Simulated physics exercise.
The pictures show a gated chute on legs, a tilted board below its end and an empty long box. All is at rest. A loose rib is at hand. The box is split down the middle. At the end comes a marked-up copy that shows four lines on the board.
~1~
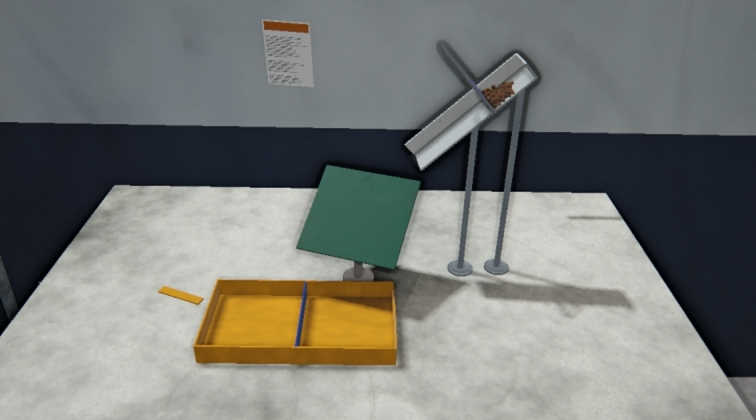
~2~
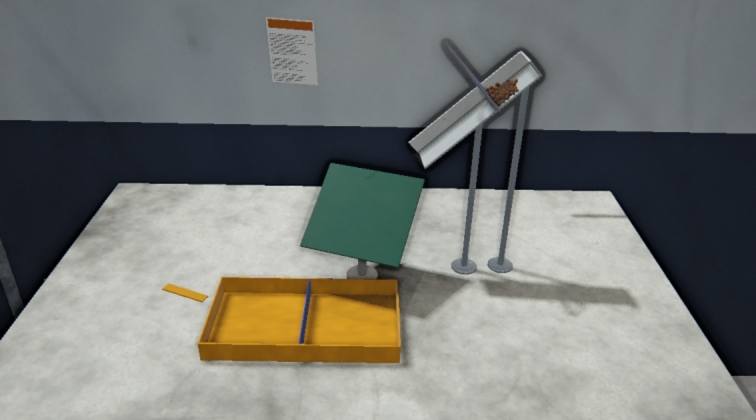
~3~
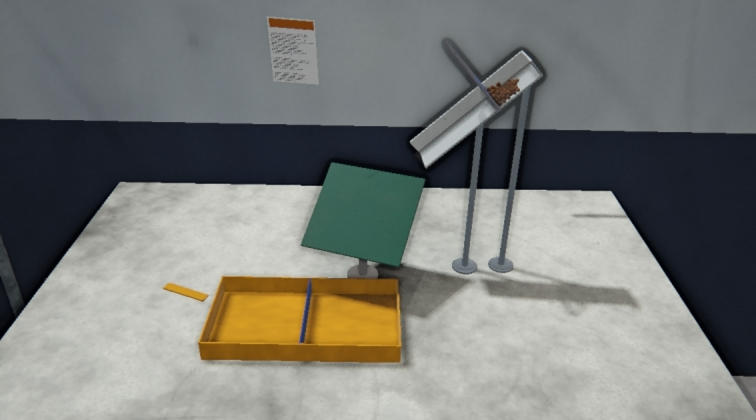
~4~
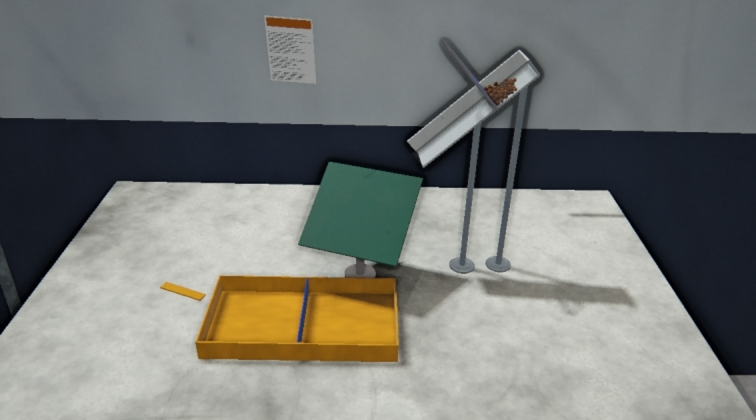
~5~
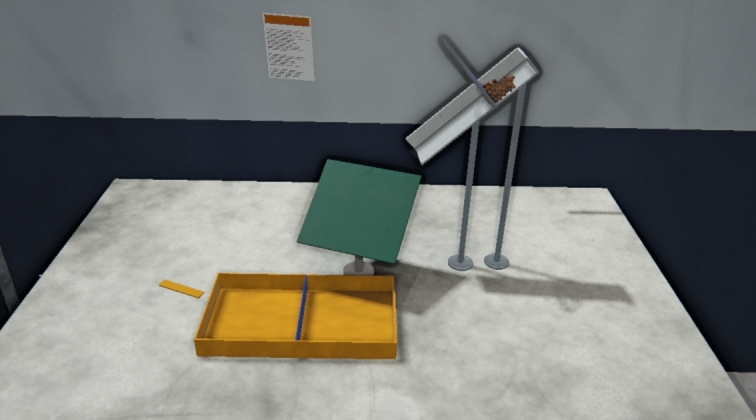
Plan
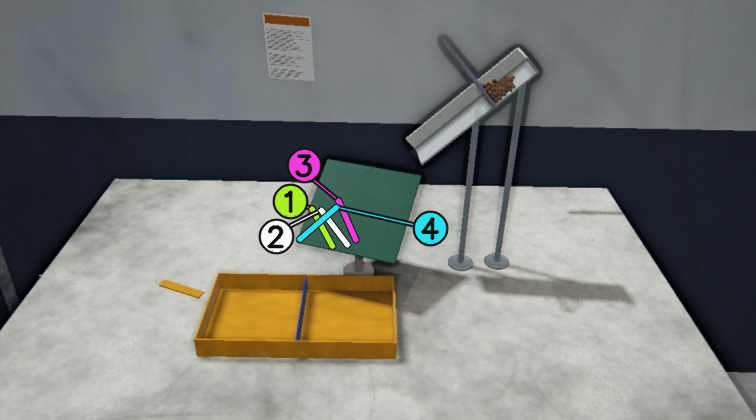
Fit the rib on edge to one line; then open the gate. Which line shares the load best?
Best: 4.
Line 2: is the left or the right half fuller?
More lands on the right.
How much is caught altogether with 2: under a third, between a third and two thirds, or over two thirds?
It is over two thirds.
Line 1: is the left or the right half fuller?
The right half.
On the marked copy, line 1 from (311, 208) to (332, 246); line 2 from (321, 210) to (347, 245); line 3 from (338, 200) to (356, 240); line 4 from (336, 207) to (299, 239).
If 1 is chosen, of what is caught, none at all in the left half, the whole lot in the right.
If 2 is chosen, of what is caught, none at all in the left half, the whole lot in the right.
If 3 is chosen, of what is caught, none at all in the left half, the whole lot in the right.
If 4 is chosen, of what is caught, close to two thirds in the left half, close to a third in the right.
